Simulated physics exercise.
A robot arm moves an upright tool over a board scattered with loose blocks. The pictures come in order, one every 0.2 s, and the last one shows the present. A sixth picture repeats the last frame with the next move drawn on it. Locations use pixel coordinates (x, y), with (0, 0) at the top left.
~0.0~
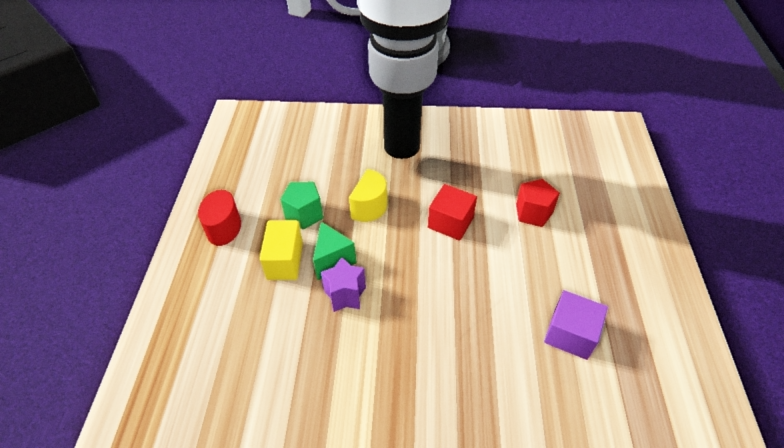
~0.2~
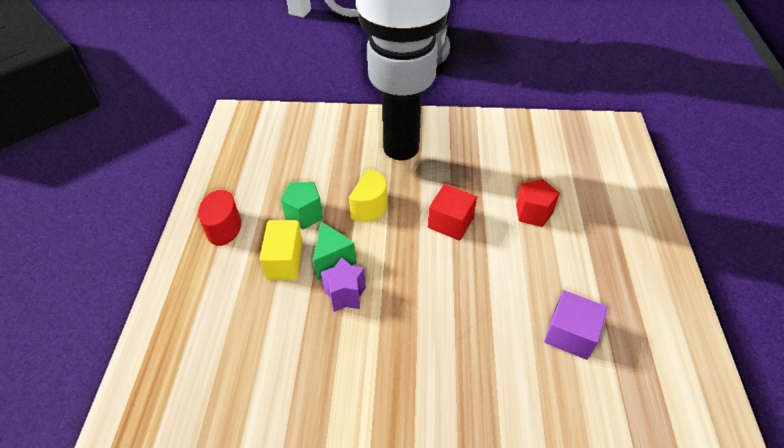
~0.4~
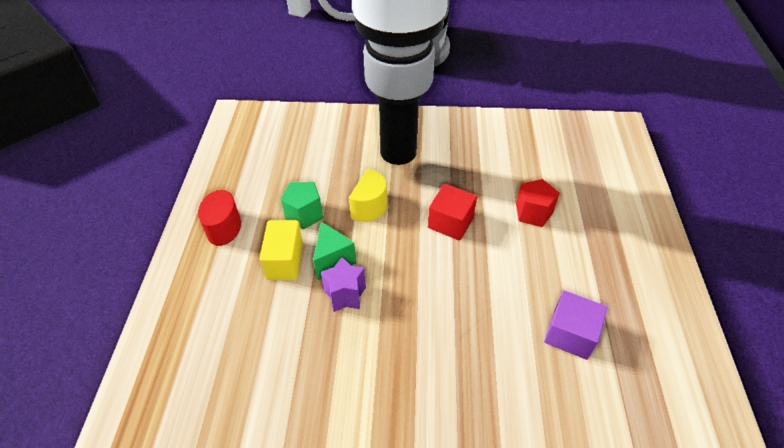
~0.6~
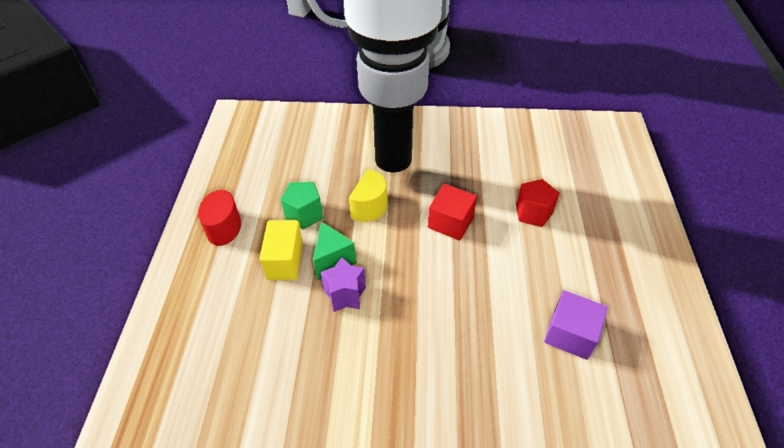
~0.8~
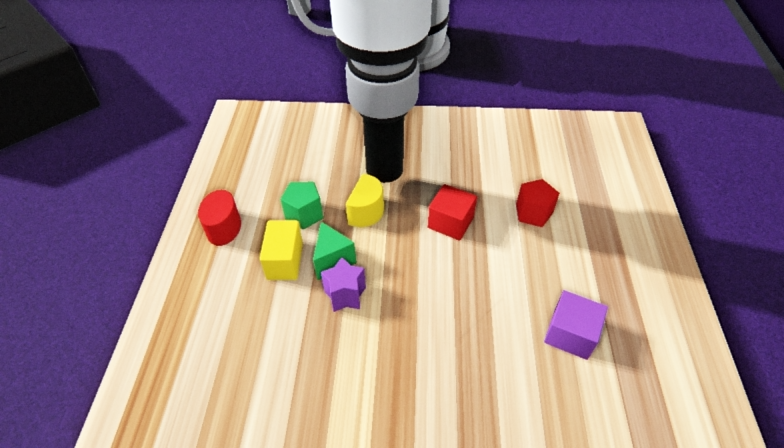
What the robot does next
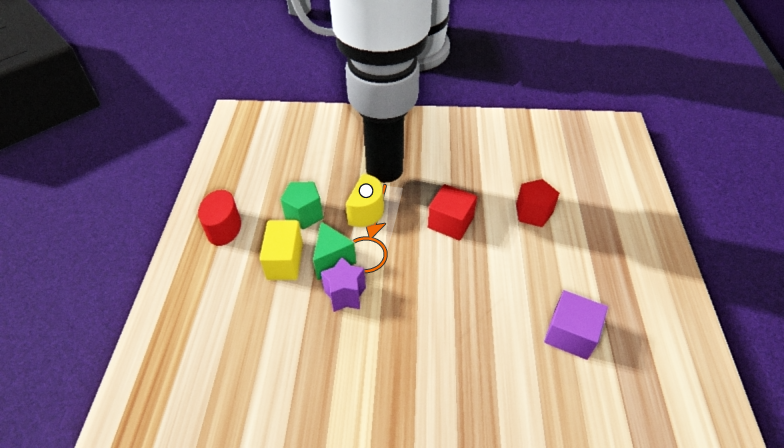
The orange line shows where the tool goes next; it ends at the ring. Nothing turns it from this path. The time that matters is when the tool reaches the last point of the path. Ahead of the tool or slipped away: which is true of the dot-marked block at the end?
I expect it to be in front.
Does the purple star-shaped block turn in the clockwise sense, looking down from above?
In short: No.
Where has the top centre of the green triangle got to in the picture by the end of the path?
In the picture, that point is around (293, 277).
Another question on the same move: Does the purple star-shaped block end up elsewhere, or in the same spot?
The purple star-shaped block will be pushed away from where it stands.
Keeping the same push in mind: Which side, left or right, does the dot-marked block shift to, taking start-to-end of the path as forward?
It moves right.
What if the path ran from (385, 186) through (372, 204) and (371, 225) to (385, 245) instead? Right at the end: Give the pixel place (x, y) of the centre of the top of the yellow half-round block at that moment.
I think it will end close to (347, 248).
The line goes in a line from (385, 186) to (365, 254); the dot is on the yellow half-round block.
On the path given first. One third of the way, tool (378, 193); yellow half-round block (355, 214).
Two thirds of the way, tool (372, 215); green triangle (313, 258), turned 20° anticlockwise; yellow half-round block (339, 235), turned 35° clockwise.
At the end, tool (364, 239); green triangle (293, 277); purple star-shaped block (342, 286), turned 30° anticlockwise; yellow half-round block (324, 256), turned 45° clockwise; red square unmoved.
